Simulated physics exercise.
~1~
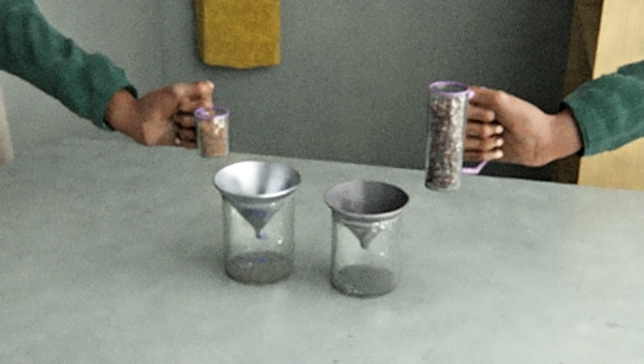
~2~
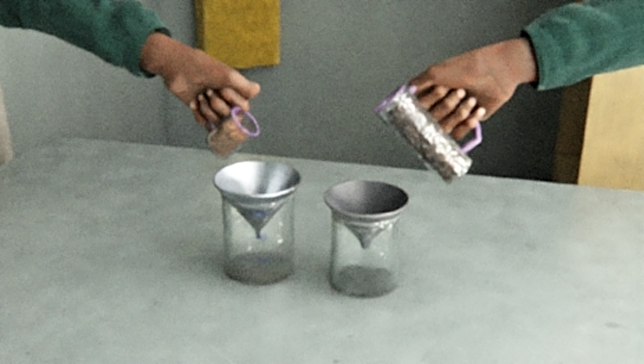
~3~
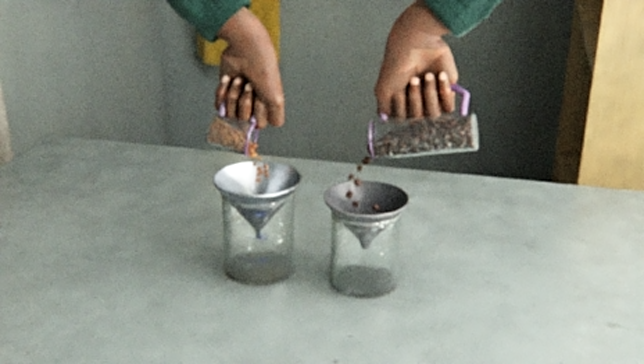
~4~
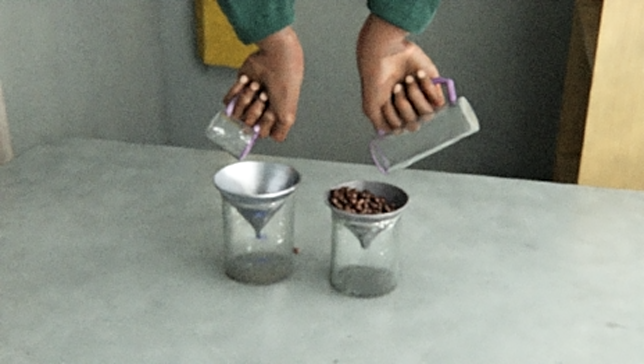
Two hands in green sleeves hold clear cups with purple handles above two metal funnels, each set in a glass jar on a grey table, seen from slightly above by a still camera. The small left cup holds orange-brown bits, and the taller right cup is full of dark brown pieces. The hands move inward and tip the cups until both pour into the funnels. Both cups end up empty and upside down. The brown pieces stay heaped in the right funnel, a stray lies beside the jars, and the left bits sit out of sight in their funnel, none reaching either jar.
